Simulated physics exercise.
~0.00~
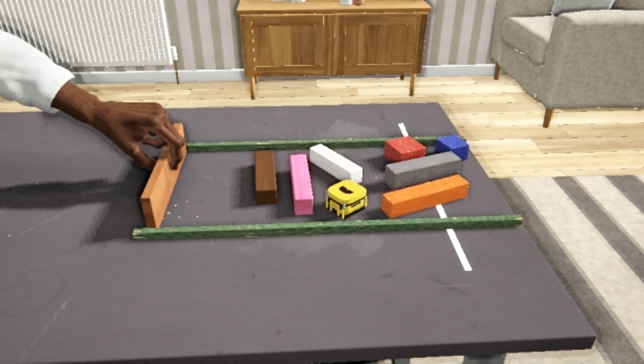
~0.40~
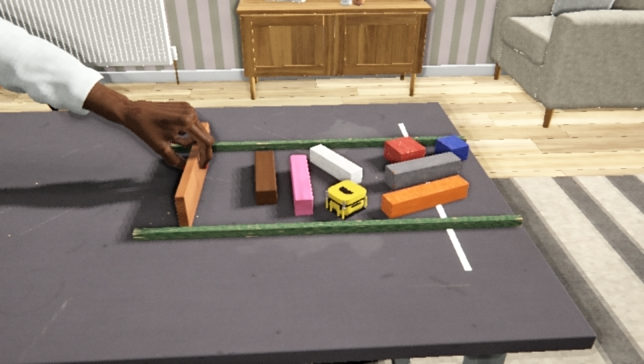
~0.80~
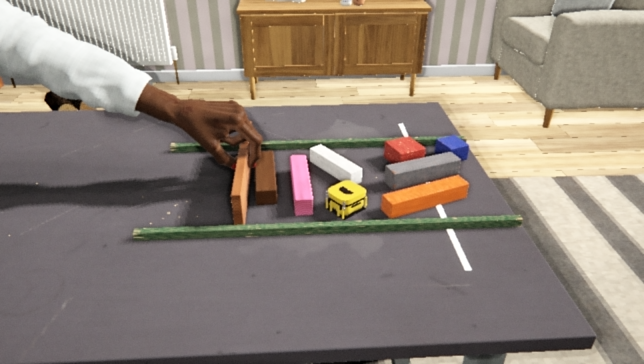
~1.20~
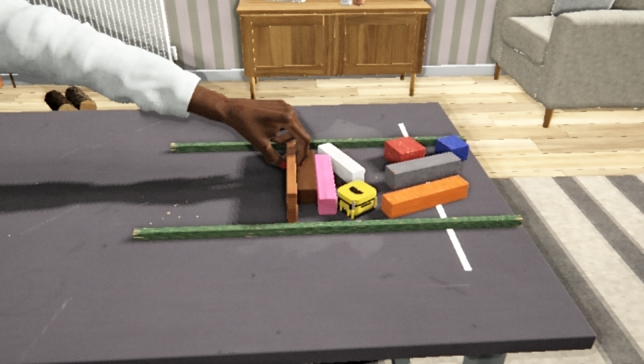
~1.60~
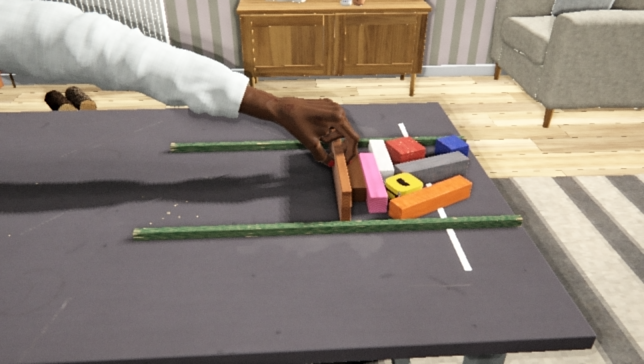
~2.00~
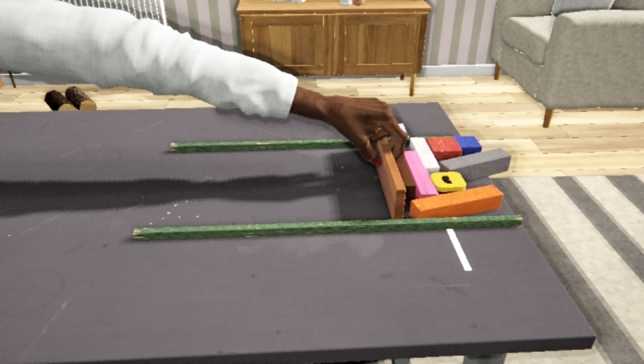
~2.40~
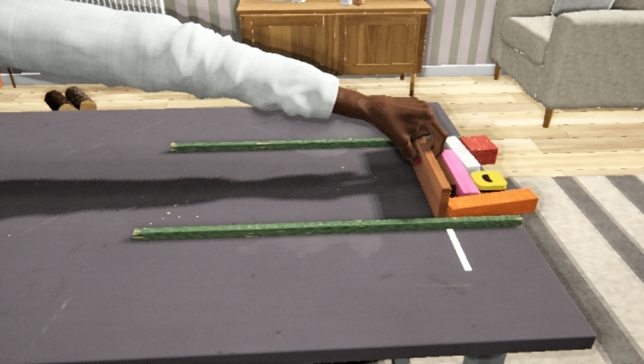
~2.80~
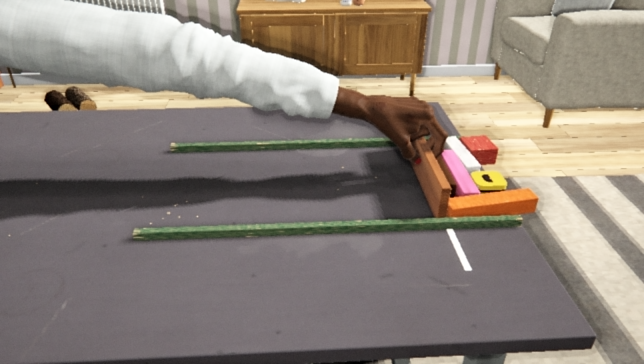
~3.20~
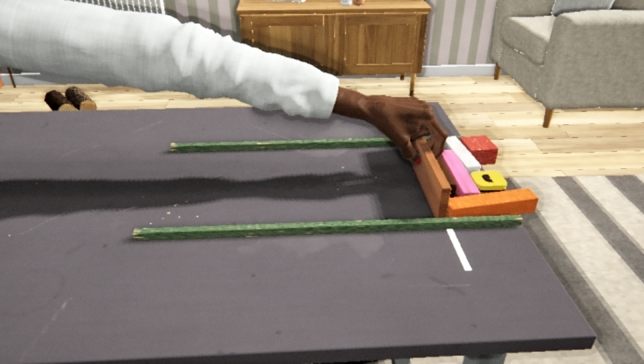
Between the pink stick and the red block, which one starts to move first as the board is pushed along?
The pink stick starts to move first, while the red block is still at rest. The red block only begins to shift later, when the bunched pieces are pushed nearer the right end of the table.
